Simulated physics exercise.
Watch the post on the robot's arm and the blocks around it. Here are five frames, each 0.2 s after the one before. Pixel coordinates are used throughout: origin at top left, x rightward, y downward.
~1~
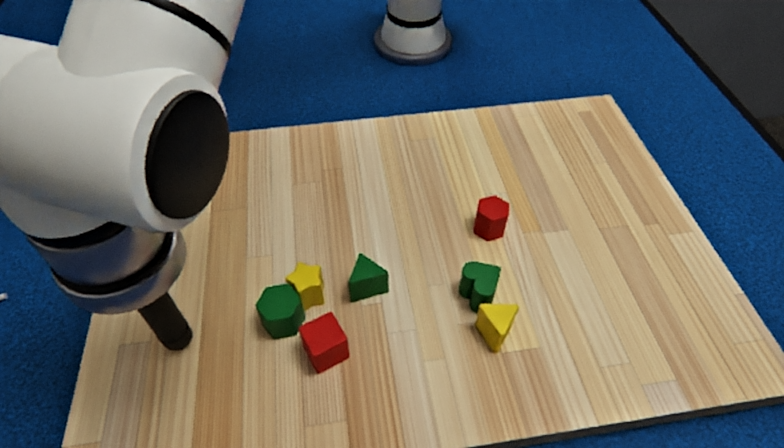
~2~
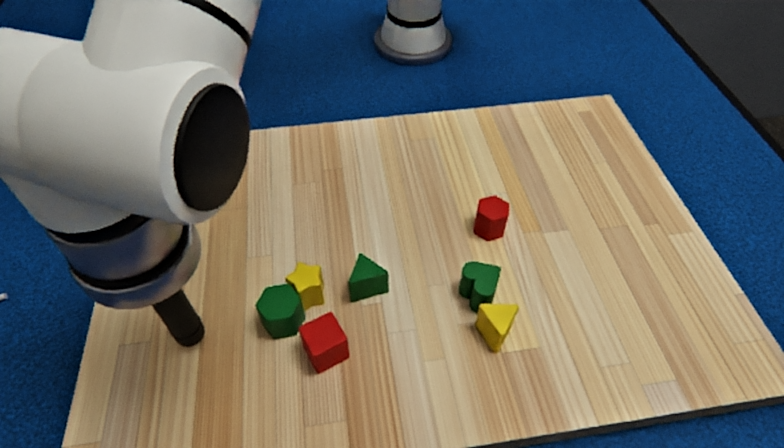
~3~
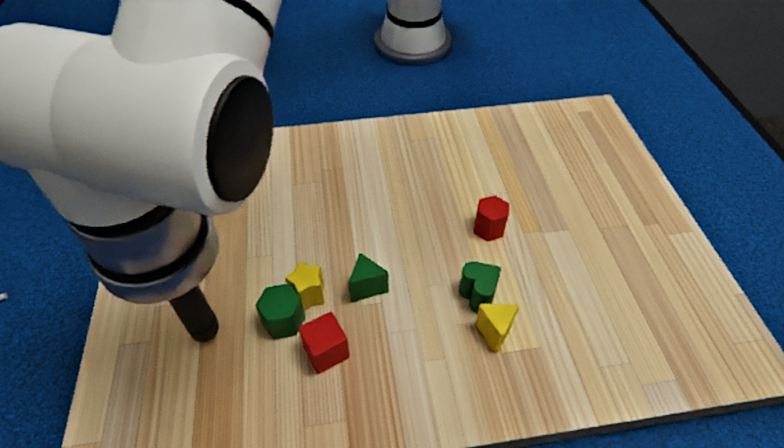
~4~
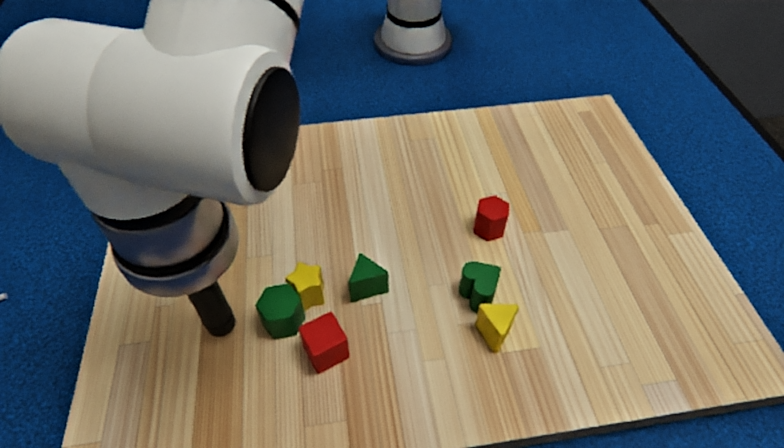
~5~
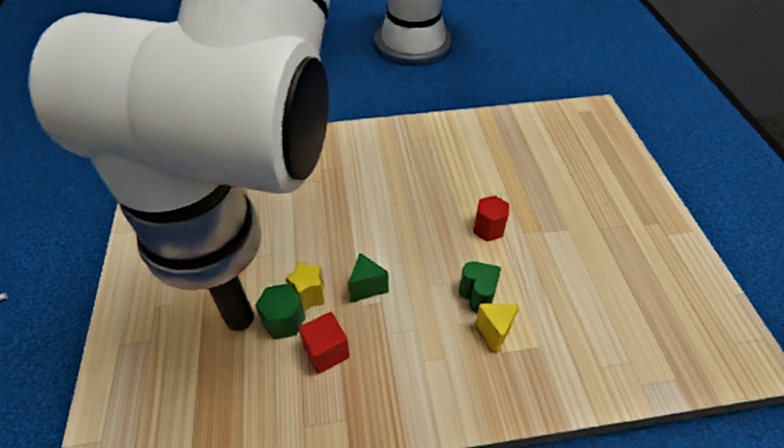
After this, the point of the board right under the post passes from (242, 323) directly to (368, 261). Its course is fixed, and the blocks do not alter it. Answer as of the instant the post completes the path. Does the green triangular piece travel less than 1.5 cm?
No.
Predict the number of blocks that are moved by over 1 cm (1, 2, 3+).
I expect three or more blocks to move.
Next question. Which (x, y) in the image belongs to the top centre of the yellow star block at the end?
If I read the scene right, the answer is (393, 248).
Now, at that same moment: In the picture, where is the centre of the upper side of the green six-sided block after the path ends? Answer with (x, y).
Just about (303, 304).
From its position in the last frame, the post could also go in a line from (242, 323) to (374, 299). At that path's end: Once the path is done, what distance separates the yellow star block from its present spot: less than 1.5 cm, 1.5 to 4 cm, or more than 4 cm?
The move is medium, 1.5 to 4 cm.
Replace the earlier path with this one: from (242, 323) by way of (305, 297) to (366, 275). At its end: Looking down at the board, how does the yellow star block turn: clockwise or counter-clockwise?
It spins anti-clockwise.
The first path, step by step. One third of the way, post (286, 296); green six-sided block (300, 304), turned 25° clockwise; yellow star block (312, 273), turned 35° anticlockwise.
Two thirds of the way, post (329, 275); green six-sided block (303, 304), turned 35° clockwise; yellow star block (353, 258), turned 35° anticlockwise; green triangular piece (378, 269), turned 15° clockwise.
At the end, post (368, 256); green six-sided block (303, 304), turned 35° clockwise; yellow star block (393, 248); red square block still; green triangular piece (396, 273), turned 40° clockwise.
